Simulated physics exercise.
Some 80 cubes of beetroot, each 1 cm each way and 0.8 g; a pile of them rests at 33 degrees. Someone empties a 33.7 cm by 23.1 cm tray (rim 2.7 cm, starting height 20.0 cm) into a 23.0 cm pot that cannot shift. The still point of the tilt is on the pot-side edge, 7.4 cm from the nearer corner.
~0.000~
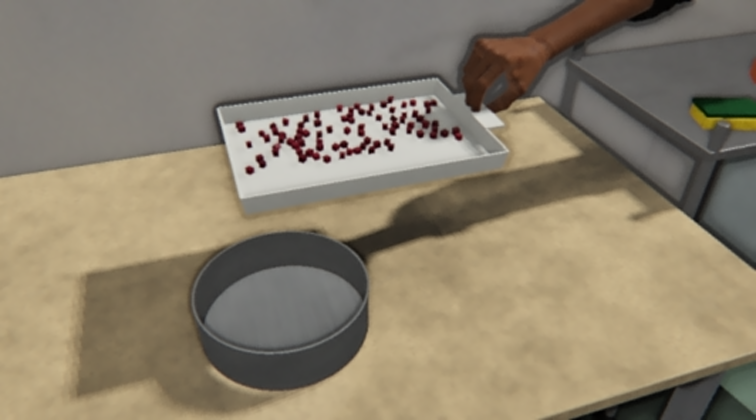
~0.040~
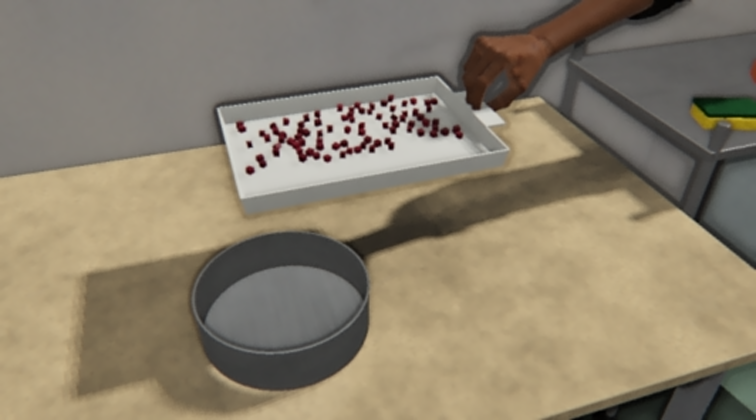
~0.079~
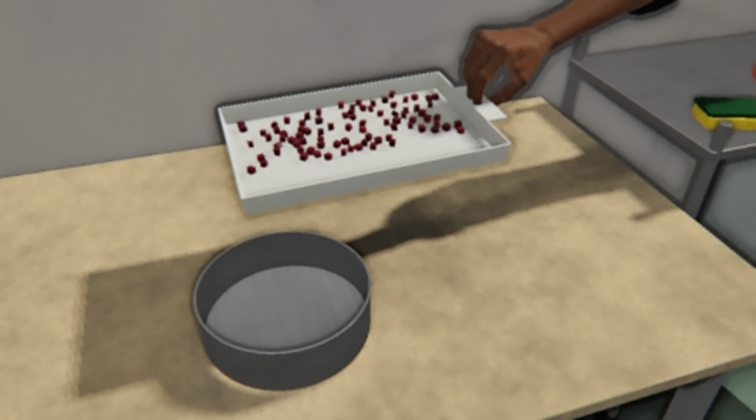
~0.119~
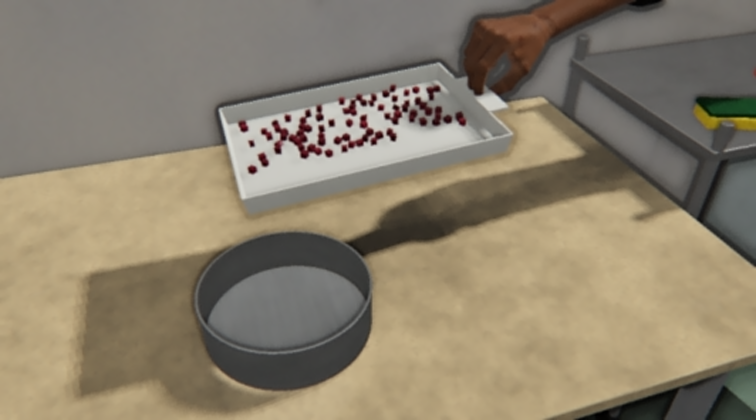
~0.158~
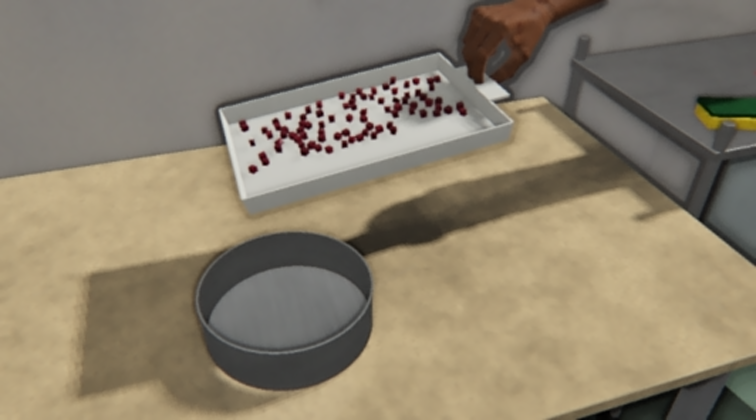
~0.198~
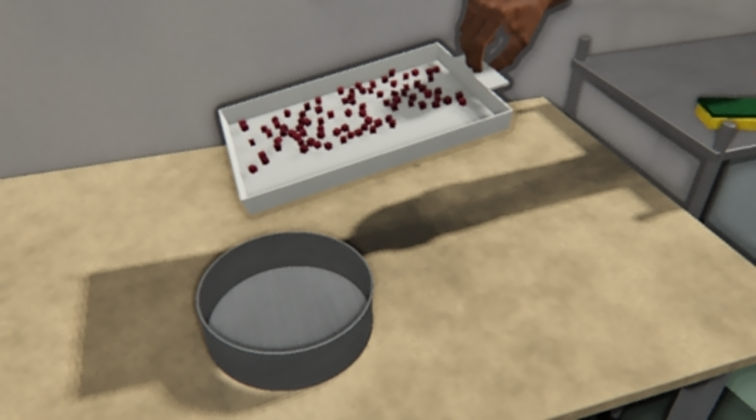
A dark-skinned hand grips the right end of a shallow white tray scattered with small deep-red cubes, seen from above at an angle over a pale, mottled worktop against a grey wall. A round grey pot sits in front of the tray, with a grey table holding a yellow-and-green sponge at right. After barely moving, the hand gradually raises the tray's right end while its left end stays low.
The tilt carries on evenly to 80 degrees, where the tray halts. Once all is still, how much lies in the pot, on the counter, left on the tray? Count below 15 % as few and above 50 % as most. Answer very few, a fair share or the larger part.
Pot: Very few, counter: A fair share, tray: The larger part.
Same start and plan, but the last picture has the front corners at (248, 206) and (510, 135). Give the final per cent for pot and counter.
Pot 60, counter 0.
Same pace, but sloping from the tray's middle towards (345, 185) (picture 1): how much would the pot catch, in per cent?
About 60 per cent.
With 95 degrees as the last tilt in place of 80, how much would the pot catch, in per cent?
Then about 5 per cent.
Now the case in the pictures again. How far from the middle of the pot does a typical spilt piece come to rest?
Roughly 34 cm.
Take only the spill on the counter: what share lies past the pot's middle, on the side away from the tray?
Roughly 100 per cent.
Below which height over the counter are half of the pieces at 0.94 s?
Some 22 cm.
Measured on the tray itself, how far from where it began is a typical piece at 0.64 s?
About 3 cm.
After 0.64 s, tilt 43 degrees; the tray holds 100 %, the pot 0 %.
After 0.94 s, tilt 66 degrees; the tray holds 80 %, the pot 0 %.
Then, at 1.34 s, tilt 80 degrees; the tray holds 60 %, the pot 0 %.
By 2.4 s all is still; pot 0 %, counter 40 %, tray 60 %.
